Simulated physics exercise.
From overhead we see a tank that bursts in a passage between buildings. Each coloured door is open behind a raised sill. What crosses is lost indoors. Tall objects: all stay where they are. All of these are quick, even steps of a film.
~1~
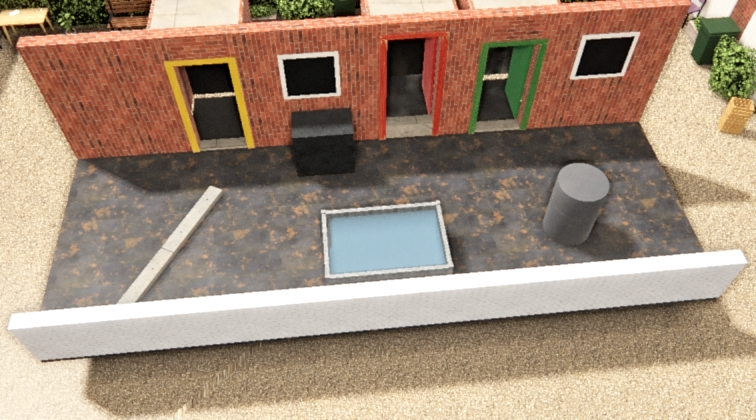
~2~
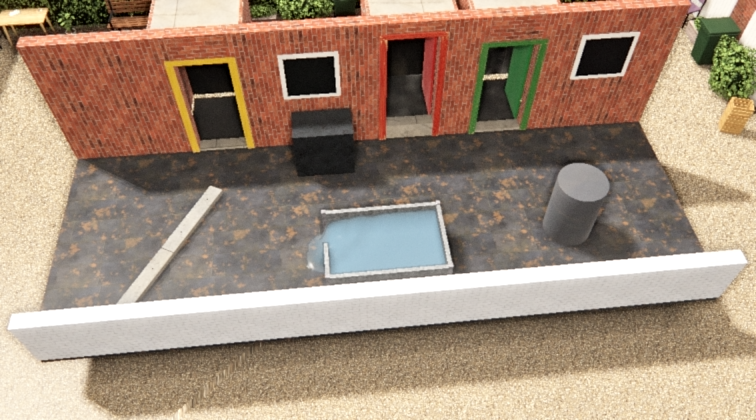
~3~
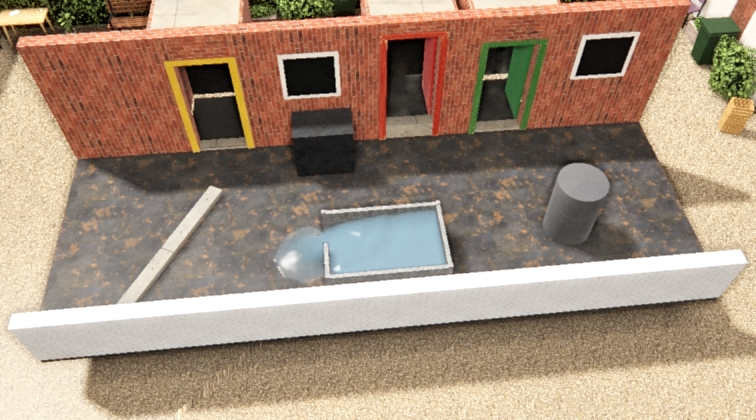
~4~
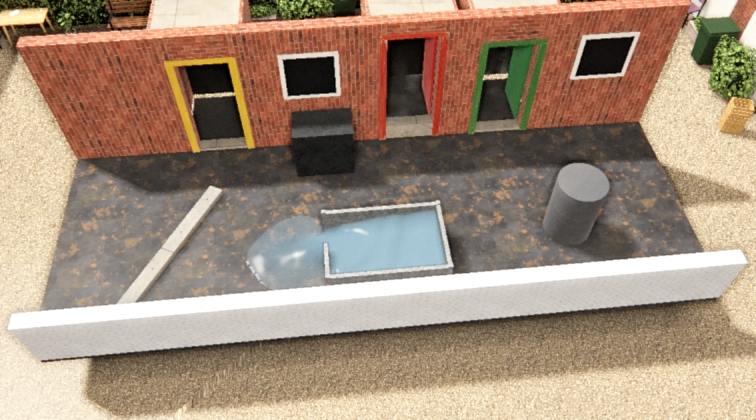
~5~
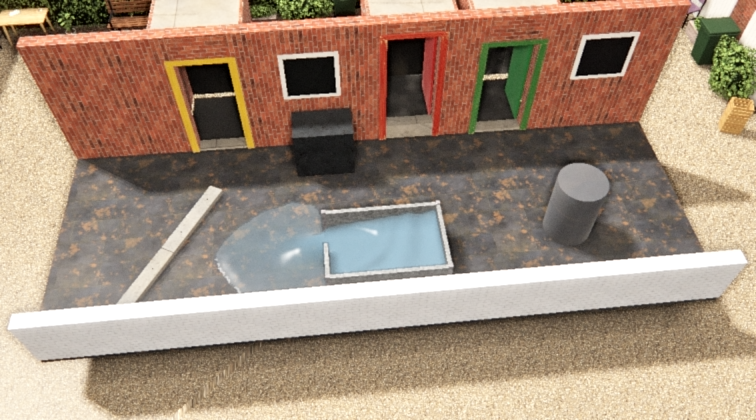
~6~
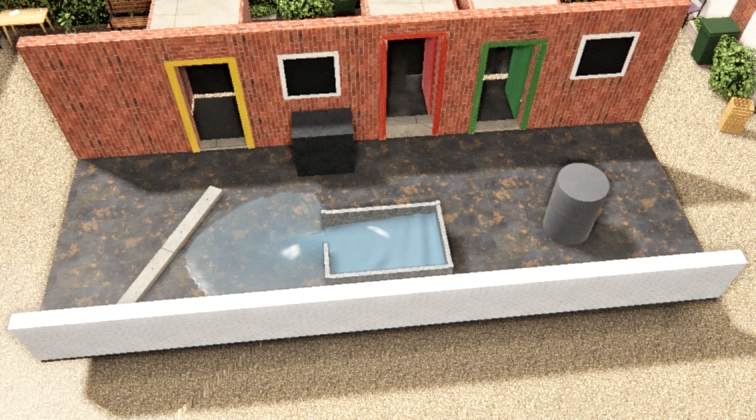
In a dark-floored passage between a brick building and a low white wall, a shallow tank of still water opened on its left side, and water poured out, spreading leftward toward a pale plank.
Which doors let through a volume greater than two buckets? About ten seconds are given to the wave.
As I see it, the yellow door lets in beyond two buckets, the green door keeps it to two buckets, the red door keeps it to two buckets.
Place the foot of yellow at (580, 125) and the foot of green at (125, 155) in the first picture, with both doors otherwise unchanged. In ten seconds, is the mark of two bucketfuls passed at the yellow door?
Afterwards, the yellow one stays beneath the mark.
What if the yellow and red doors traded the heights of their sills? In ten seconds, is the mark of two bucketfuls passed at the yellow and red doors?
The yellow door falls short of it, and the red door falls short of it.
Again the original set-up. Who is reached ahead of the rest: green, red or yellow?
It would be the one in yellow.
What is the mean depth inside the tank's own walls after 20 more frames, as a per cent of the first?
Close to 42 %.
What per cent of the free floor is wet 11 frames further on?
About 35 percent.
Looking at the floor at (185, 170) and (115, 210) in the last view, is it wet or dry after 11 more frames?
Point one: Swamped. Point two: Swamped.
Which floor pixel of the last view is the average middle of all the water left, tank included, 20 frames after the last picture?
I reckon somewhere around (280, 254).
A moment on, water covers 25 % of the floor; the yellow door not reached, the green door not reached, the red door not reached.
Next, water covers 35 % of the floor; the yellow door under two buckets in, the green door not reached, the red door not reached.
Then, water covers 40 % of the floor; the yellow door over two buckets in, the green door not reached, the red door not reached.
Later, water covers 40 % of the floor; the yellow door over two buckets in, the green door not reached, the red door not reached.
In the end, water covers 45 % of the floor; the yellow door over two buckets in, the green door wet at the sill, nothing in, the red door wet at the sill, nothing in.
